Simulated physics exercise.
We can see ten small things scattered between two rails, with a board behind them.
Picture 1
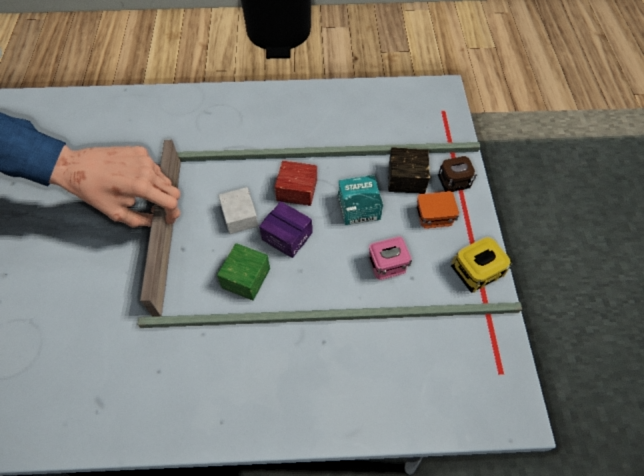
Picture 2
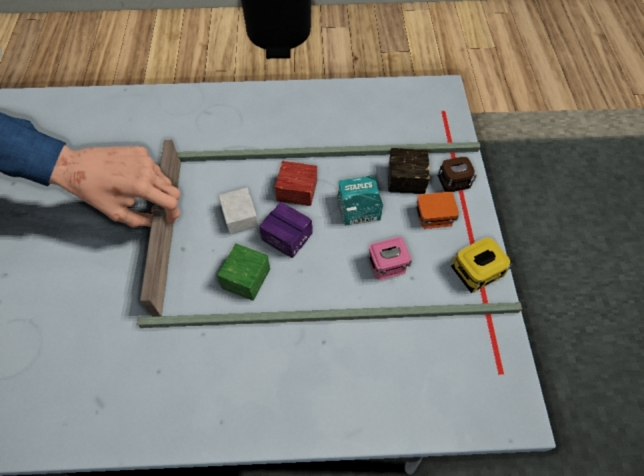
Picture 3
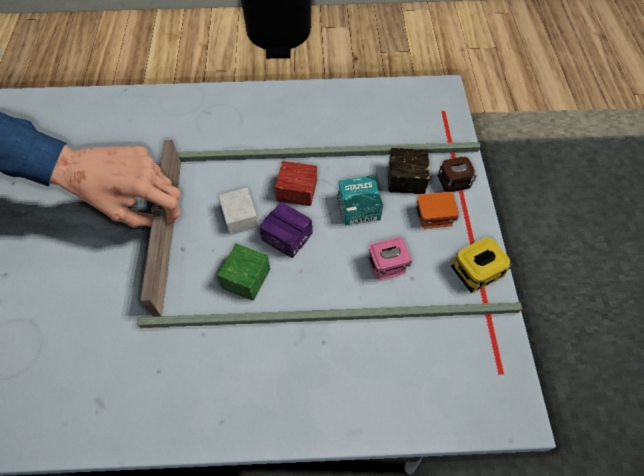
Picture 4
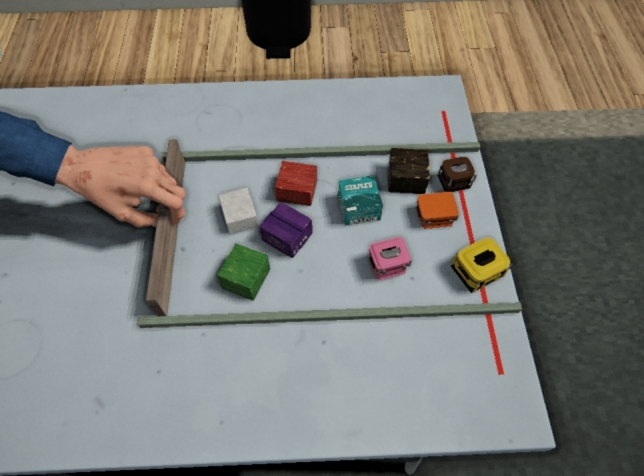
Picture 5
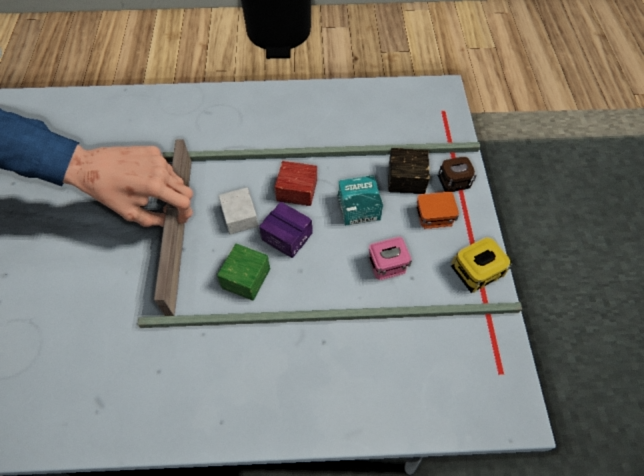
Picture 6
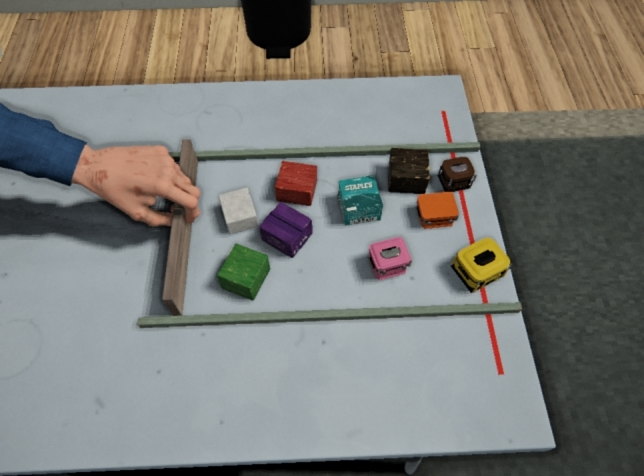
A hand in a blue sleeve holds an upright wooden board at the left end of two pale green rails on a light grey table, seen from above. Between the rails sit scattered small blocks and cases, white, red, purple and green nearer the board, turquoise, pink, black, orange, brown and yellow toward a red line at right. The hand slides the board slightly rightward, while the objects and camera stay still.
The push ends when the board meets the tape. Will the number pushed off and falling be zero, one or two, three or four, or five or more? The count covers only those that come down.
It will be five or more.
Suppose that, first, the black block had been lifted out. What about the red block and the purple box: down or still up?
Well, the red block is still there while the purple box goes off the edge.
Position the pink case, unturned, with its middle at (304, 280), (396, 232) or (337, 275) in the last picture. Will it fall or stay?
Pink case: Goes down; goes down; goes down.
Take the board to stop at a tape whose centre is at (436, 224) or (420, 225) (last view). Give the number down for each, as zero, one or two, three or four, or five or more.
The falls would be three or four; 3 or 4.
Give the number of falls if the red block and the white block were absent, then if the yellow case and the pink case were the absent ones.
Fallen: 4, and 5 in the other try.
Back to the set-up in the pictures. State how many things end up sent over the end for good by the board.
The total comes to 7.
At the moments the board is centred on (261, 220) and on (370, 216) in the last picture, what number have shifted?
3 and 9.
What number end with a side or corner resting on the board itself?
Counting them up gives 3.
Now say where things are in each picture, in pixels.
In the first frame, yellow case (481, 264); brown case (457, 174); orange case (436, 211); board (163, 223); tape (468, 223).
In the second frame, brown case (456, 175); turquoise box (360, 200).
In the third frame, orange case (436, 211); pink case (389, 259).
In the fourth frame, yellow case (481, 264); black block (408, 171).
In the fifth frame, brown case (456, 175); purple box (286, 230).
In the sixth frame, yellow case (481, 264); brown case (456, 175); orange case (436, 211); board (182, 222); tape (468, 223).
Soon after, none off yet; yellow case at rest near (481, 264); brown case at rest near (456, 175); orange case at rest near (436, 211).
At rest, the number that fall off is five or more; fallen, purple box, turquoise box, pink case, black block, orange case, brown case and yellow case.
